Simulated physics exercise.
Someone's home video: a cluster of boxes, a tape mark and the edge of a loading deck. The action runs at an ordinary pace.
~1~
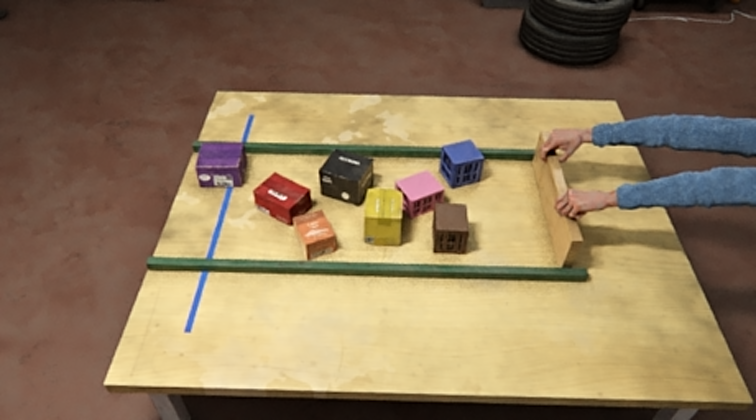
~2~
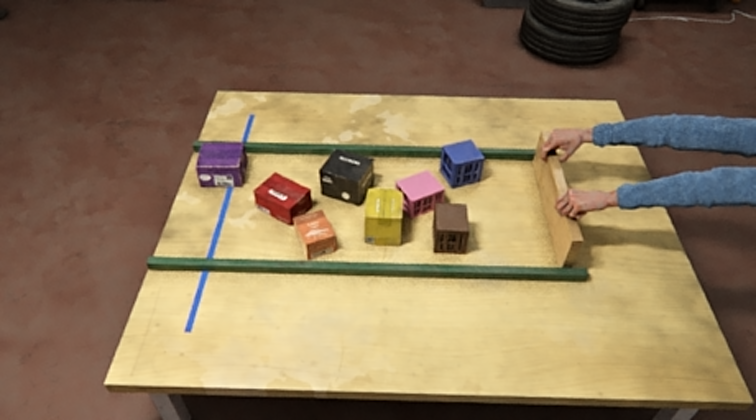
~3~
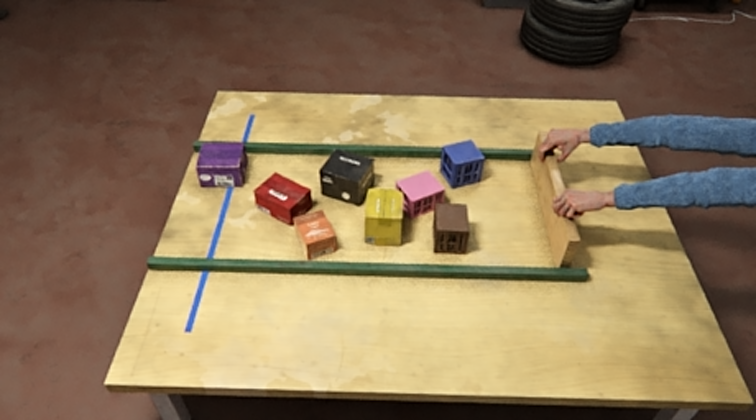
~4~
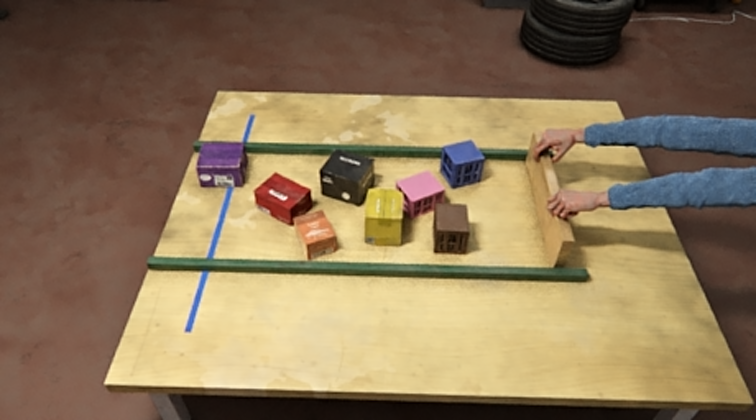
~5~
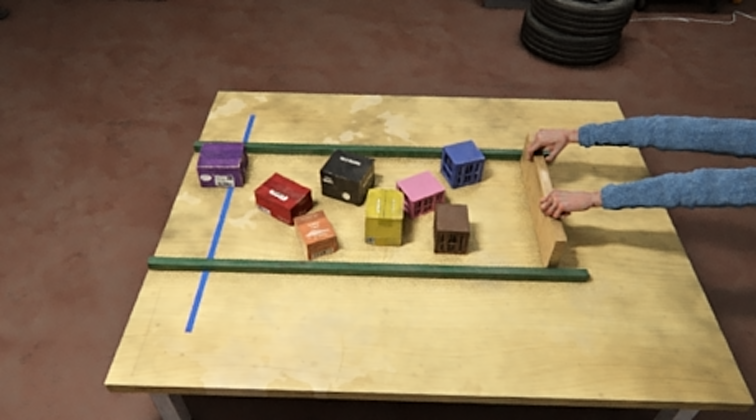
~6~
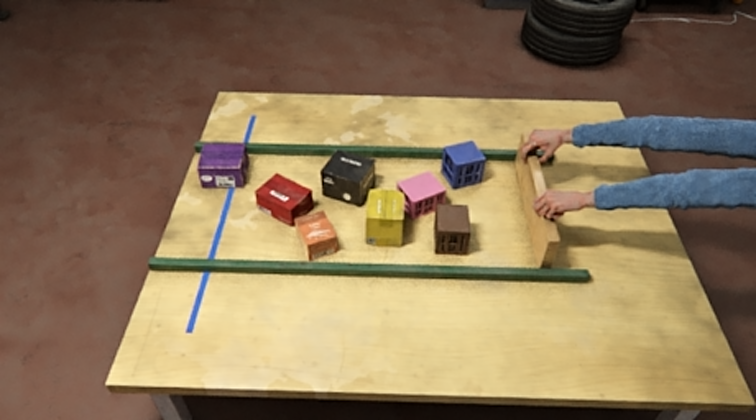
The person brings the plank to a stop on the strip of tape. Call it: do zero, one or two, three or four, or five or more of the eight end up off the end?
Three or four end up off it.
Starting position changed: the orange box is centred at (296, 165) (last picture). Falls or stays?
Set there, the object goes off the end.
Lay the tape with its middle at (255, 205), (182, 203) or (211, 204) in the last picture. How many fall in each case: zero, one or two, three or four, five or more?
In the order of the places given: Just one or two; 5 or more; five or more.
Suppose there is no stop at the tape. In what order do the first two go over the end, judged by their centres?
Order: Purple parcel ahead of orange box.
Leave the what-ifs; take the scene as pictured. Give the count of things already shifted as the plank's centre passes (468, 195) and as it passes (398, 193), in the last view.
The count is 1 at the first point and 6 at the second.
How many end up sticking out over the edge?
The figure is 1.
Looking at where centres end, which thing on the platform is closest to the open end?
Foremost: The yellow parcel.
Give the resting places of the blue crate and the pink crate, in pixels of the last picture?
(221, 155) and (211, 183), roughly.
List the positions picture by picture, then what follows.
Purple parcel (222, 165); red parcel (283, 199); orange box (315, 235); plank (555, 197); tape (225, 204), in the first frame.
Red parcel (283, 199); blue crate (461, 164), in the second frame.
Orange box (315, 235); brown crate (450, 229), in the third frame.
Purple parcel (223, 165); pink crate (420, 194), in the fourth frame.
Red parcel (284, 199); yellow parcel (384, 217), in the fifth frame.
Purple parcel (224, 165); red parcel (285, 200); orange box (316, 235); plank (535, 197); tape (227, 204), in the sixth frame.
Early on, none off yet; purple parcel at rest near (224, 165); red parcel at rest near (285, 200); orange box at rest near (316, 235).
A while later, none off yet; purple parcel at rest near (224, 165); red parcel travelled a little near (275, 198); orange box travelled about its own width near (272, 235).
Further along, none off yet; purple parcel travelled about its own width near (192, 162); red parcel travelled well along near (206, 196); orange box travelled well along near (189, 237).
Finally, the number that fall off is three or four; lost, black box, orange box, red parcel and purple parcel.
